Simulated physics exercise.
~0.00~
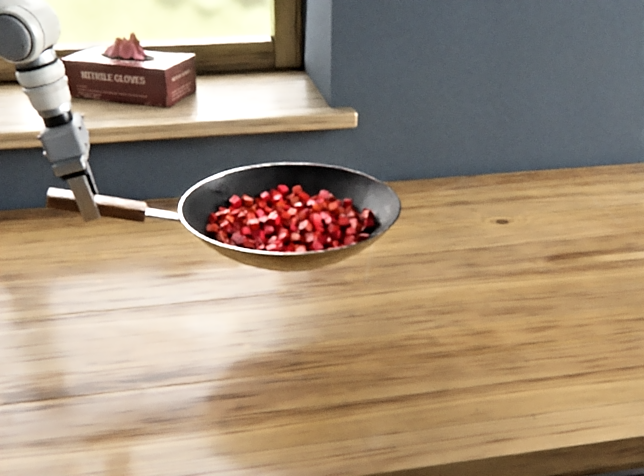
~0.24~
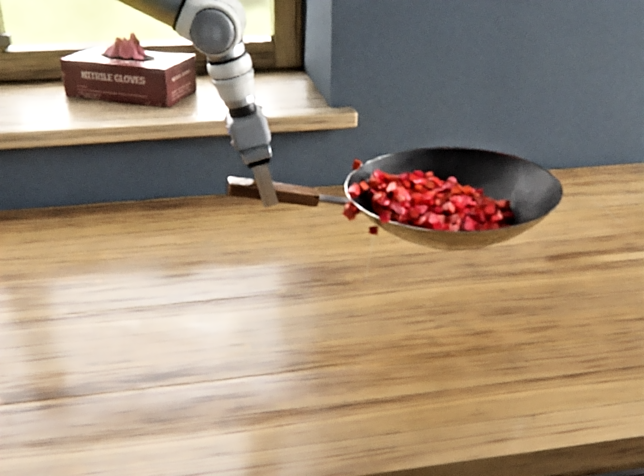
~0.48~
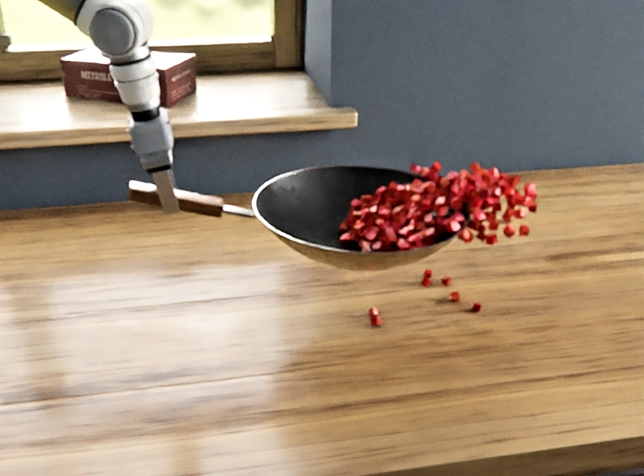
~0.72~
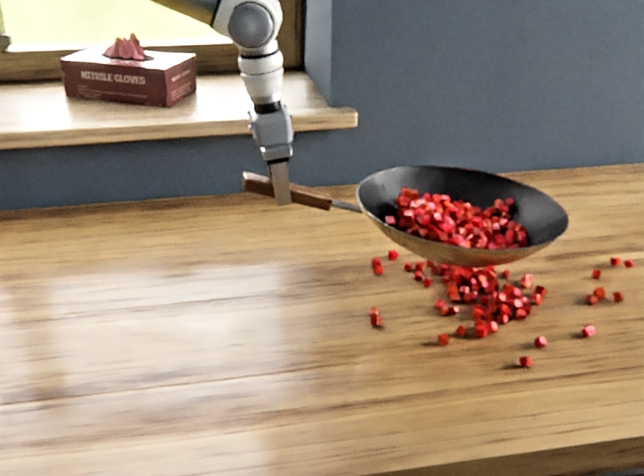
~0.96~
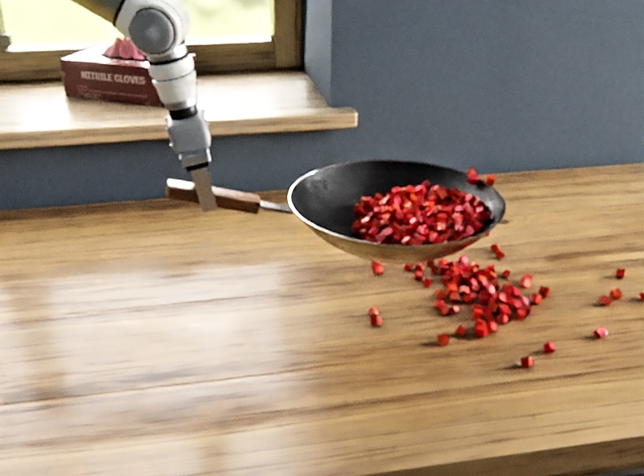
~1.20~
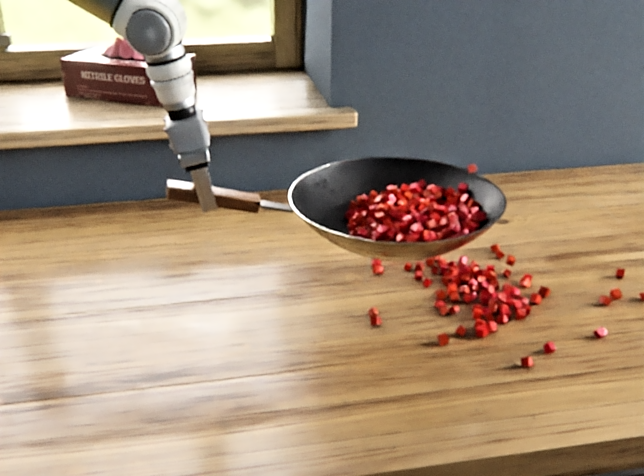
A heap of small bright red cubes fills a dark-lined wok held by a white and grey robot arm above a pale wooden table, seen from slightly above, with a blue-grey wall and a box of nitrile gloves on the windowsill behind. The arm swings the wok to the right, and a few cubes slip over its left rim. As it jerks back left, many spill over the right side. It moves right again, then left, while cubes scatter across the table. Finally the wok hangs still and level, mostly full, above the scattered pieces.
